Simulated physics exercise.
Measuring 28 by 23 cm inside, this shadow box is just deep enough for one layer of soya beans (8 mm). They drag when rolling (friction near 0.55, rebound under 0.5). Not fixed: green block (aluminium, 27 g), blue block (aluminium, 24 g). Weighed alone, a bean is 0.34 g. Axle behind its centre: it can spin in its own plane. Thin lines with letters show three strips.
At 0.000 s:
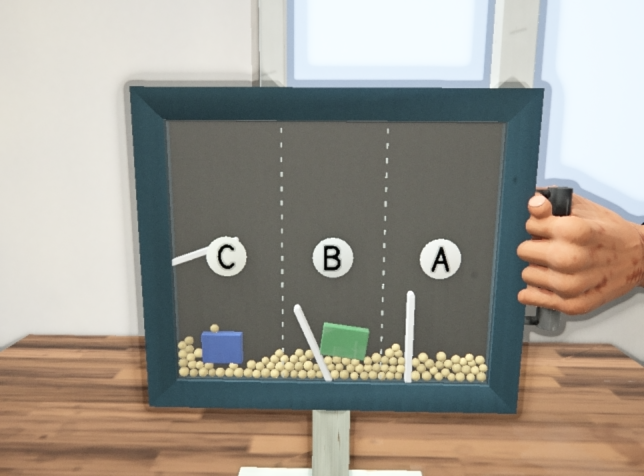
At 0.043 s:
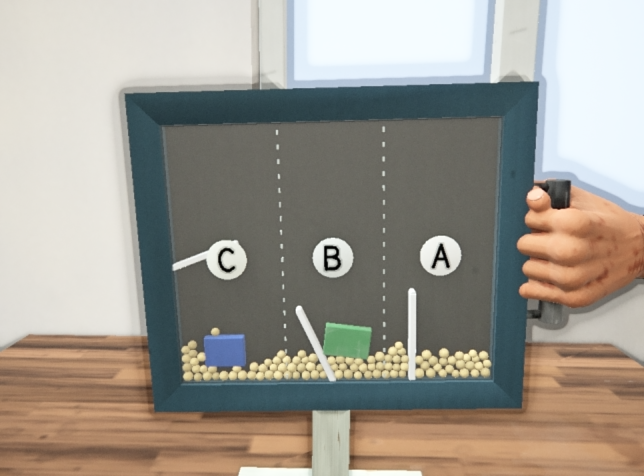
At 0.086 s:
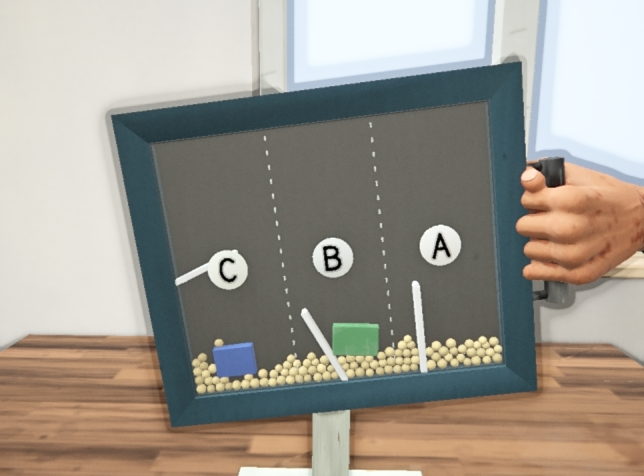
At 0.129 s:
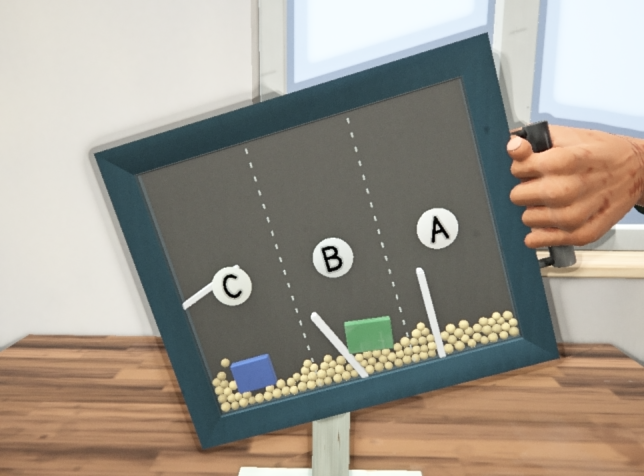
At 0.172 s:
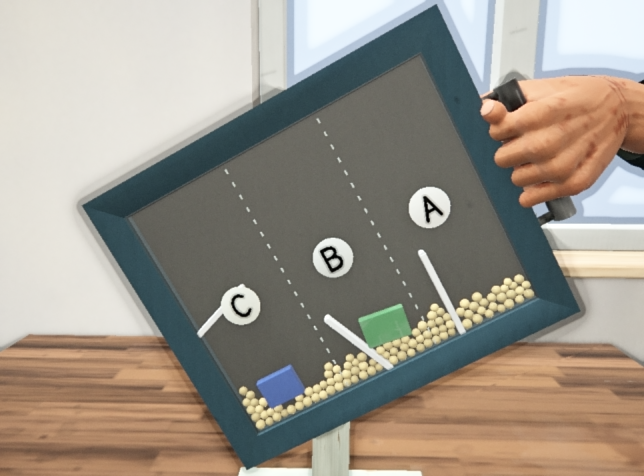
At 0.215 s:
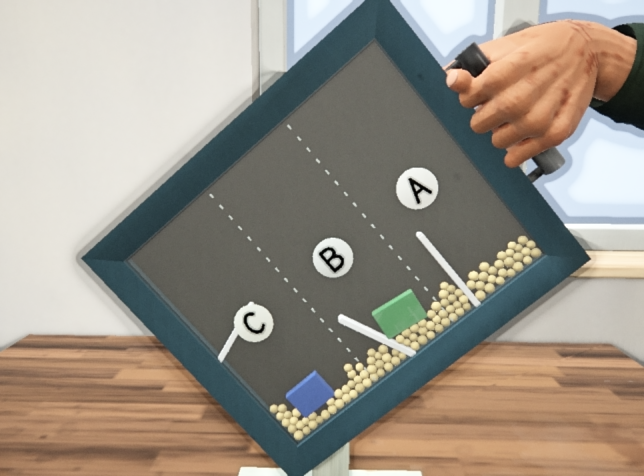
A hand turning a blue-framed shadow box of pale beans anticlockwise, its green and blue blocks and lettered discs tilting with it.
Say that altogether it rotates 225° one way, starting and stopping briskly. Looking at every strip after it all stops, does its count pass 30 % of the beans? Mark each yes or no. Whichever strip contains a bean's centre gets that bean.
Marks: Strip A = yes, strip B = no, strip C = no.
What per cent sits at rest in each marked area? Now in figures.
Strip A holds 90, strip B holds 10 and strip C holds 0.
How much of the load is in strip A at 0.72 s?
That part holds about 40 percent of it.
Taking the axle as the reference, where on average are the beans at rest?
Left: About 1 cm; below: About 13 cm.
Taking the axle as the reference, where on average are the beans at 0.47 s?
9 cm right, 3 cm above.
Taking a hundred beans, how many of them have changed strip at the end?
Roughly 55 per cent.
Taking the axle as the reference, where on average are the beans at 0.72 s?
About 1 cm right and 3 cm below.
By 0.47 s, it stands 113° anticlockwise; the beans' middle is 9 cm right of and 3 cm above the centre; A 30 %, B 30 %, C 40 %.
By 0.72 s, it stands 183° anticlockwise; the beans' middle is 1 cm right of and 3 cm below the centre; A 40 %, B 20 %, C 45 %.
By 0.94 s, it has come round 225° anticlockwise; the beans' middle is 1 cm right of and 8 cm below the centre; A 60 %, B 20 %, C 15 %.
Settled by 2.0 s, it has come round 225° anticlockwise; A 90 %, B 10 %, C 0 %.
